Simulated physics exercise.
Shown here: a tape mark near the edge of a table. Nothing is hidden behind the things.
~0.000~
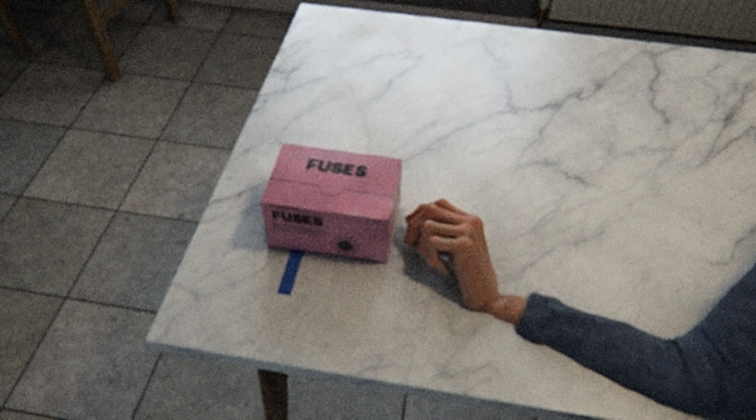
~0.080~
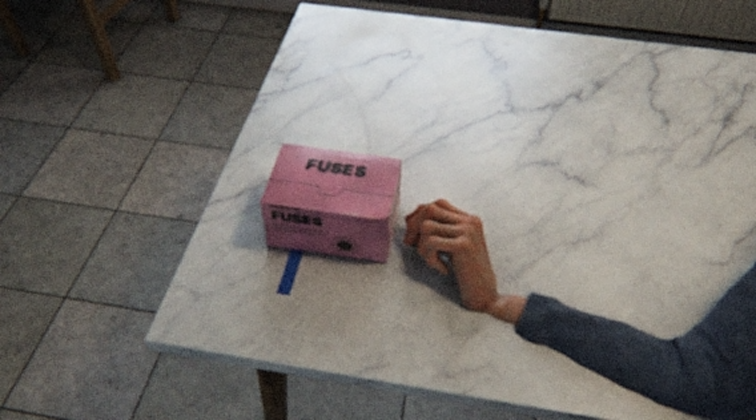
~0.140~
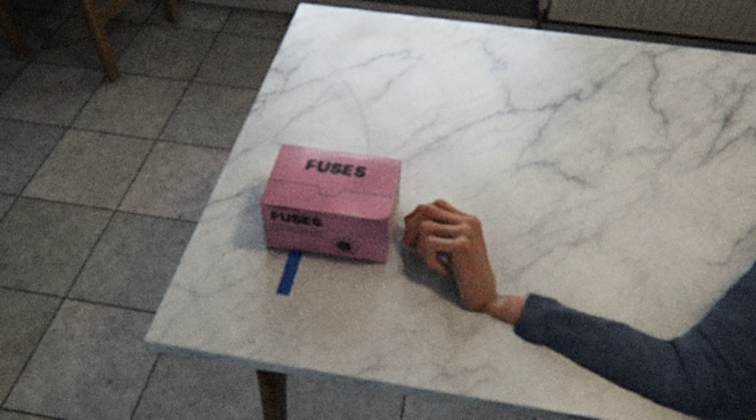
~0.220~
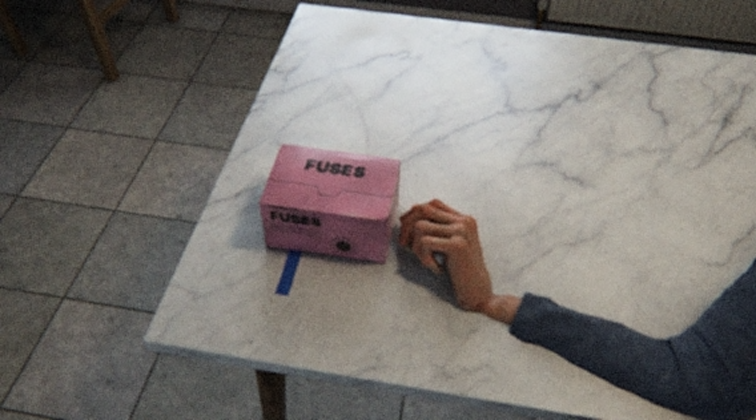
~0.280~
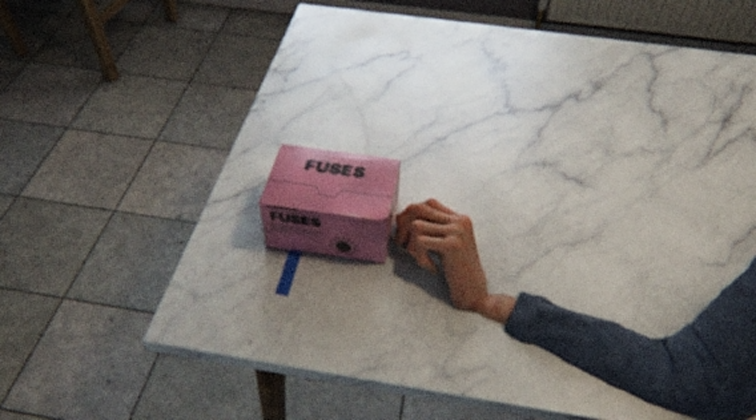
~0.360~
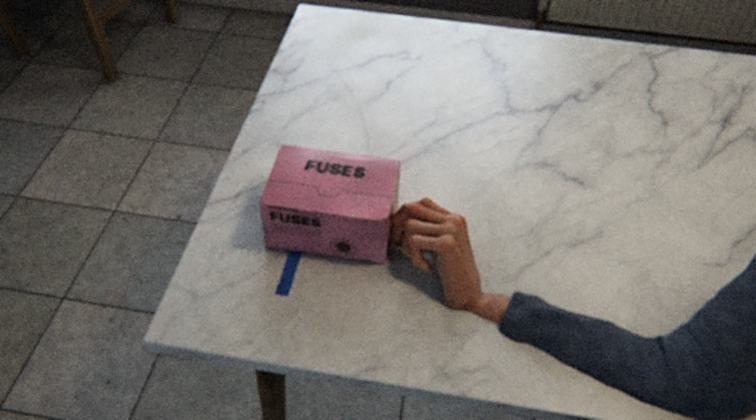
The clip opens on a pink box labelled "FUSES" sitting on a marble-patterned table beside a strip of blue tape, with a loosely curled hand just to its right. The hand edges slightly left until its fingers are at the box's side, while the box stays essentially still.
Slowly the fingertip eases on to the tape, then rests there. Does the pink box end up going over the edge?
It keeps to the table.
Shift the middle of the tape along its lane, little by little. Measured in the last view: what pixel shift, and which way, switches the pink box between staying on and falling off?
Close to 40 pixels leftward.
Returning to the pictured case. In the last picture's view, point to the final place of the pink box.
(238, 190), roughly.
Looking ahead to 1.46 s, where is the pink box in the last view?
It should be close to (261, 193).
By 0.88 s, pink box shifted a little near (300, 199).
By 1.46 s, pink box shifted about its own width near (261, 193).
When it is over (2.8 s), the pink box remains on top, near (238, 189).
